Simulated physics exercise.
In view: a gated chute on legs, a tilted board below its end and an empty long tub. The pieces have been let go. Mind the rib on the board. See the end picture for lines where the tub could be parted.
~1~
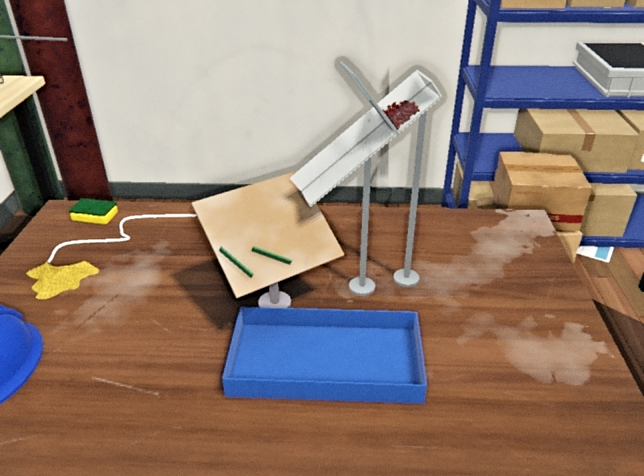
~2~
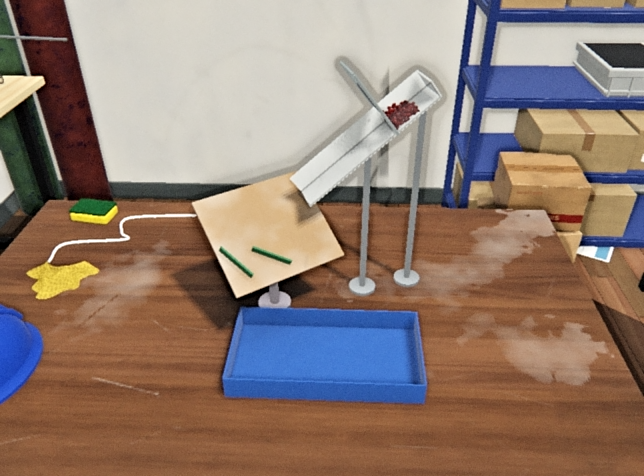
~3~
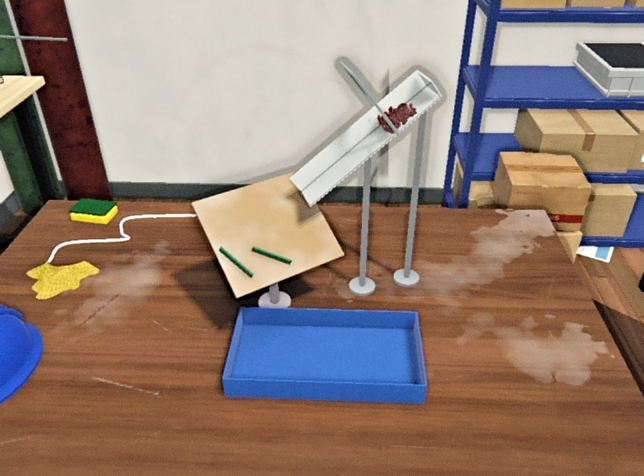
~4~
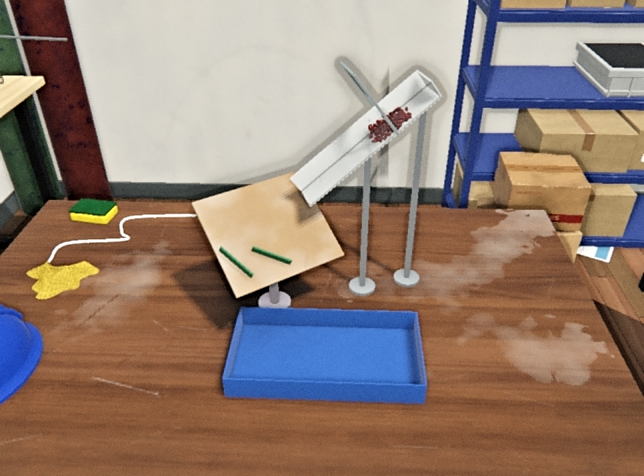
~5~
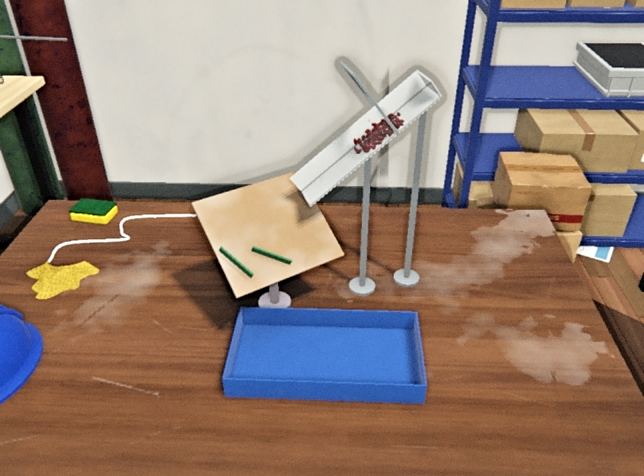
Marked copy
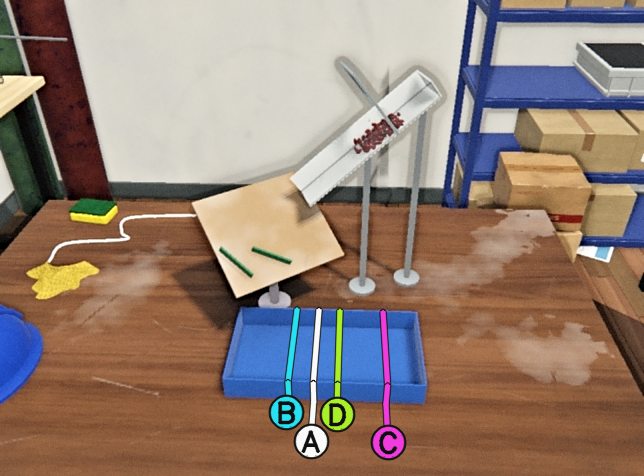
Red beans sliding in a loose cluster partway down a sloping grey chute above a tilted wooden board and empty blue tub.
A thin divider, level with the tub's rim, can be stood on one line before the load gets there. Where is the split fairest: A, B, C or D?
Best: A.
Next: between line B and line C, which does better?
Line B.
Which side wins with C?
More lands on the left.
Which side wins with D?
The left side.
On the marked copy, line A crosses the front rim at (313, 382); line B crosses the front rim at (288, 381); line C crosses the front rim at (387, 384); line D crosses the front rim at (337, 382).
With A, of what is caught, close to two thirds on the left of the divider, close to a third on the right.
With B, of what is caught, close to a quarter on the left of the divider, the bulk on the right.
With C, of what is caught, the whole lot on the left of the divider, none at all on the right.
With D, of what is caught, all but a few on the left of the divider, only a few on the right.
